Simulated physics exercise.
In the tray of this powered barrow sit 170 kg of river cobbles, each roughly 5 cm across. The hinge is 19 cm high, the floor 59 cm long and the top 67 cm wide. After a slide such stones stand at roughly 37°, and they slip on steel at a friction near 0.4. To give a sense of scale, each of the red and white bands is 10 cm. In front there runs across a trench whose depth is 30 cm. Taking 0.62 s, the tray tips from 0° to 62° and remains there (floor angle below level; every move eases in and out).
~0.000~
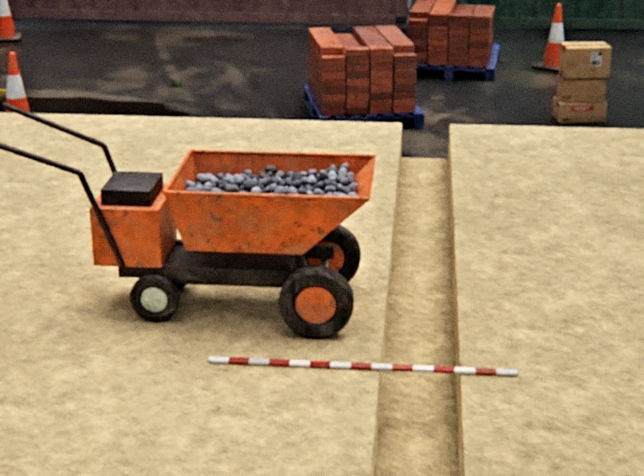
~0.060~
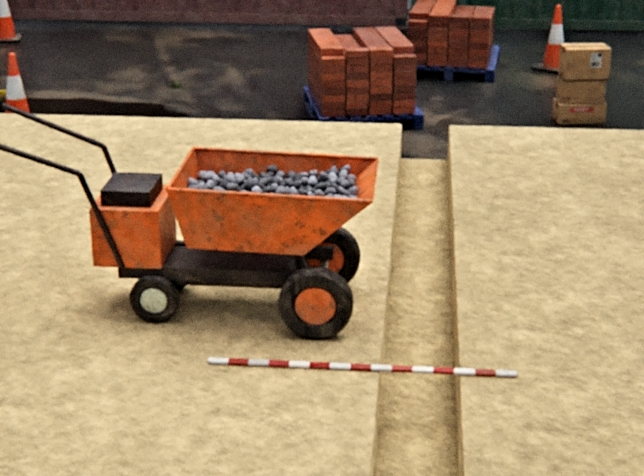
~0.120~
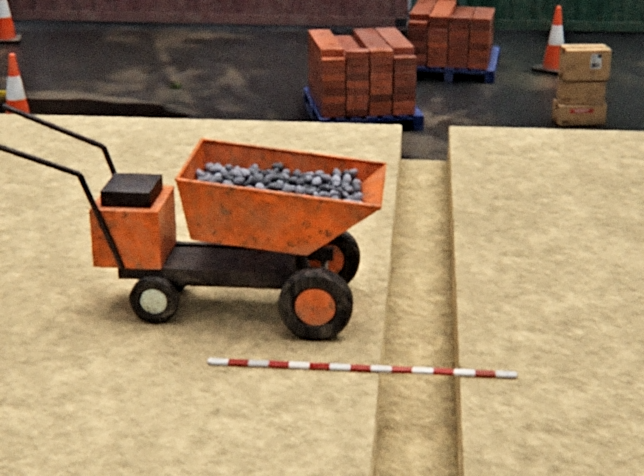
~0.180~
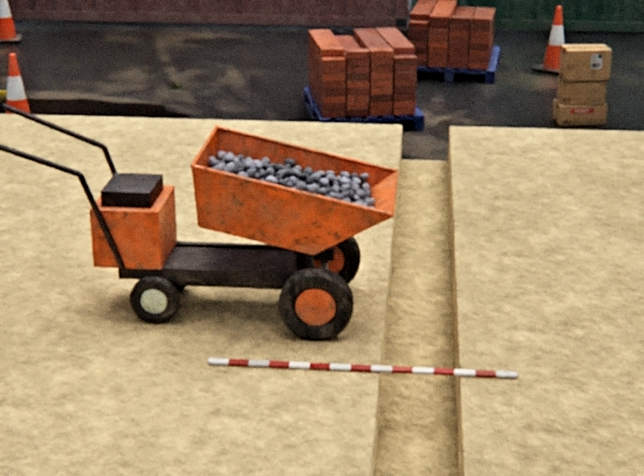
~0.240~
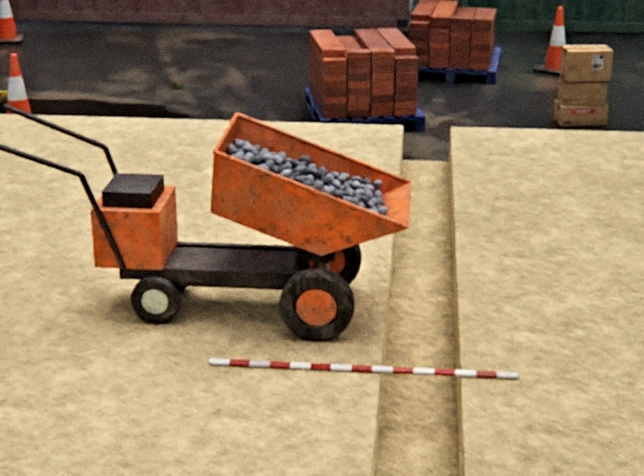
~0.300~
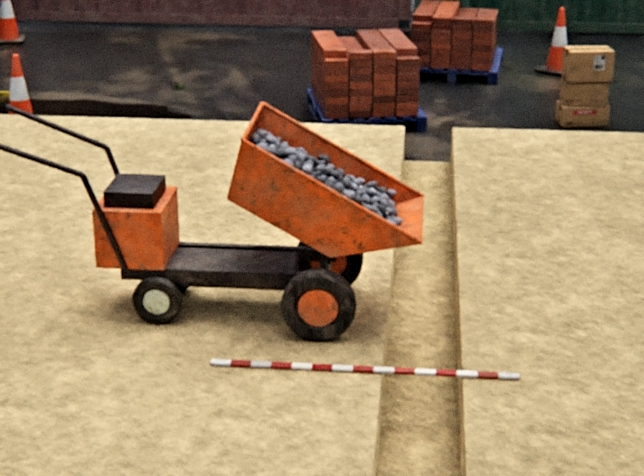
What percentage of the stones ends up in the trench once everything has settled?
About 26 per cent.
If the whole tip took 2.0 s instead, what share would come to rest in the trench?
Then about 45 per cent.
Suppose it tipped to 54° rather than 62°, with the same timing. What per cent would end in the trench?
Then close to 25 per cent.
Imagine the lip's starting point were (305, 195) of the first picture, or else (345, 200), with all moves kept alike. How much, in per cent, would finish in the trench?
About 80 per cent first, then about 45 per cent.
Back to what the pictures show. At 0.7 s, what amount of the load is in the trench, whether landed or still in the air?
Something like 0 in a hundred.
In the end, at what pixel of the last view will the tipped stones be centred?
I'd point to around (507, 316).
After 0.5 s the floor is at 52°; 100 % in the tray; the foremost stones are at (427, 260).
After 0.7 s the floor is at 62°; 86 % in the tray, 2 % in the trench, 11 % past the trench; the foremost stones are at (505, 332).
After 1.1 s the floor is at 62°; 31 % in the tray, 4 % in the trench, 66 % past the trench; the foremost stones are at (634, 317).
After 3.0 s the floor is at 62°; 0 % in the tray, 26 % in the trench, 74 % past the trench; the foremost stones are past the picture's edge.
